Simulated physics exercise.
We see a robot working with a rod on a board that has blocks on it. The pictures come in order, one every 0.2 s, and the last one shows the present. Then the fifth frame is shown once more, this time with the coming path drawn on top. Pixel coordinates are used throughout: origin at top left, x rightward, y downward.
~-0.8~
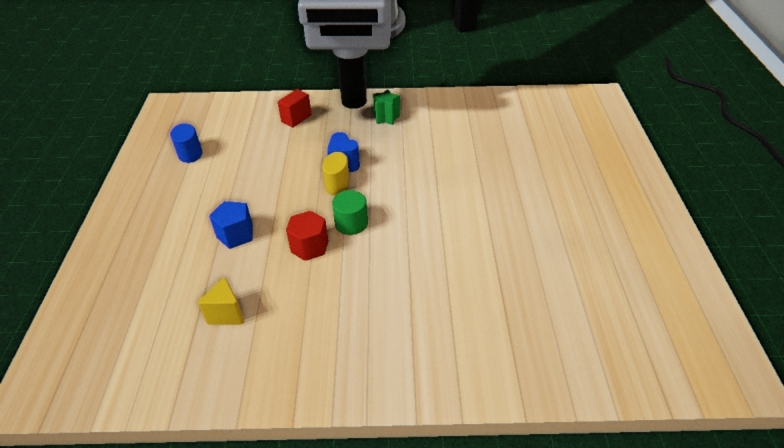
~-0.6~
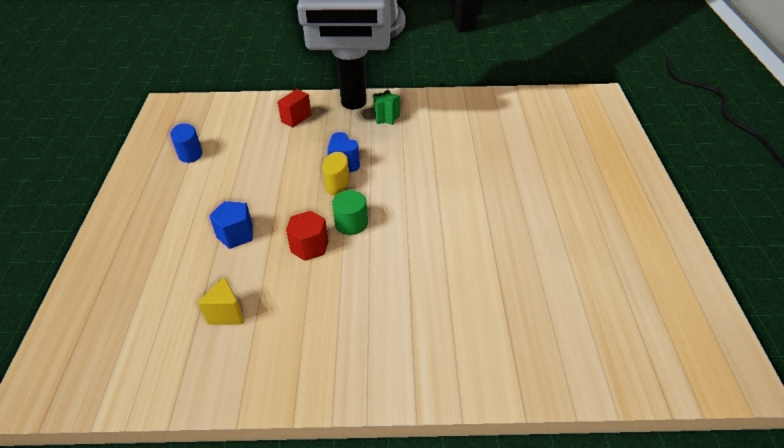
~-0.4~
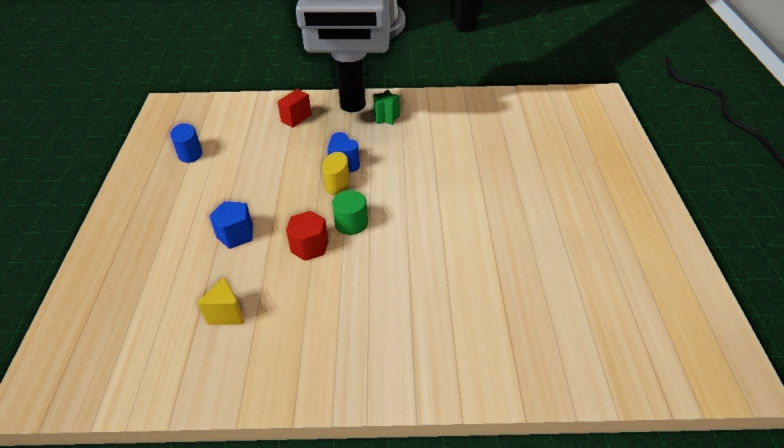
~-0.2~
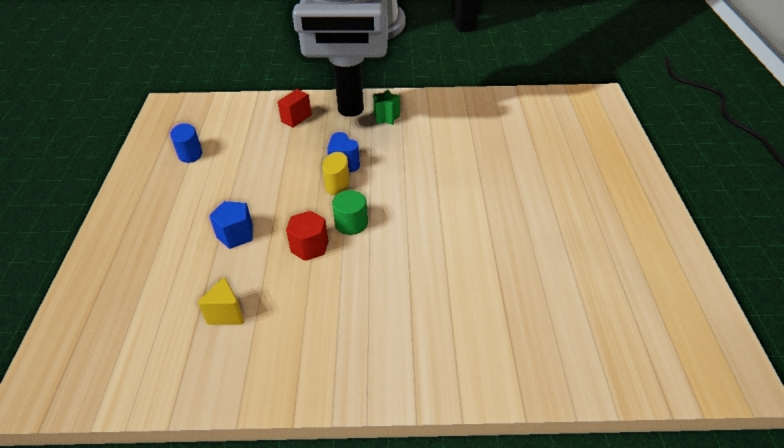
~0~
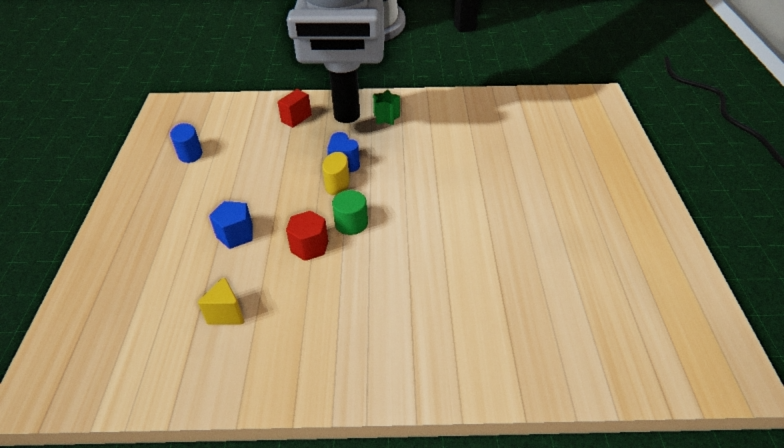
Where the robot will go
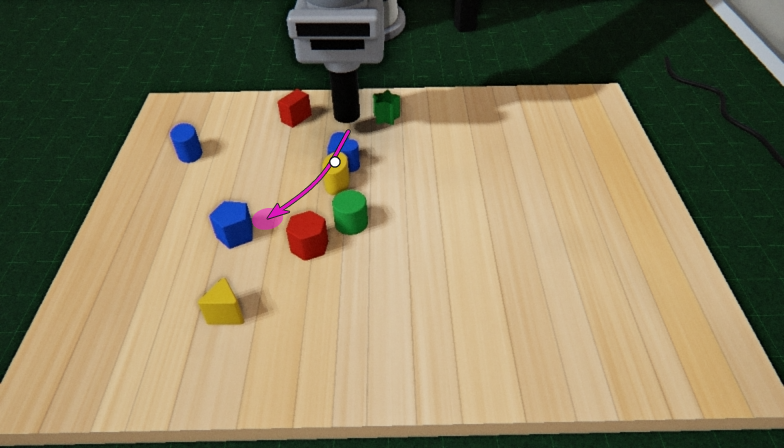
On a wooden board scattered with red, blue, yellow and green blocks, a robot's dark rod stayed nearly still near the far edge, then crept slightly closer and left while the blocks stayed put.
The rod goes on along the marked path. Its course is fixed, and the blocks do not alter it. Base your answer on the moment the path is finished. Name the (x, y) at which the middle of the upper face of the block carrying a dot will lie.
Answer: (344, 183).
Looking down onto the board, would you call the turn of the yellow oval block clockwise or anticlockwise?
Watching from overhead, you'd notice the yellow oval block rotating clockwise.
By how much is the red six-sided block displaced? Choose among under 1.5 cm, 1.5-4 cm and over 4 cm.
It falls in the under 1.5 cm band.
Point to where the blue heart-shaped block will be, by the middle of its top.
Around (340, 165).
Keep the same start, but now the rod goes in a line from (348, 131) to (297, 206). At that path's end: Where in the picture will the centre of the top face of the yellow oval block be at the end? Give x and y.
The middle of its upper face should be somewhere near (343, 181).
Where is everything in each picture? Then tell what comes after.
Rod's lower end at (354, 102); yellow triangular block at (219, 293); blue five-sided block at (229, 212); red six-sided block at (306, 224); yellow oval block at (335, 162); blue heart-shaped block at (342, 142), in the first frame.
Rod at (354, 103); blocks still, in the second frame.
Rod at (353, 105); blocks still, in the third frame.
Rod at (351, 110); blocks still, in the fourth frame.
Rod at (347, 116); yellow triangular block at (219, 293); blue five-sided block at (229, 212); red six-sided block at (306, 224); yellow oval block at (335, 162); blue heart-shaped block at (342, 142), in the fifth frame.
Drawn move, from (348, 131) by way of (322, 175) to (268, 219); the dot is on the yellow oval block.
What follows on the original path. One third of the way, rod at (331, 145); yellow oval block at (338, 177), turned 20° clockwise; blue heart-shaped block at (342, 156), turned 30° anticlockwise.
Two thirds of the way, rod at (304, 175); yellow oval block at (343, 183), turned 50° clockwise; blue heart-shaped block at (340, 165), turned 105° anticlockwise.
At the end, rod at (264, 203); yellow triangular block still; blue five-sided block still; red six-sided block still; yellow oval block at (343, 183), turned 50° clockwise; blue heart-shaped block at (340, 165), turned 105° anticlockwise.
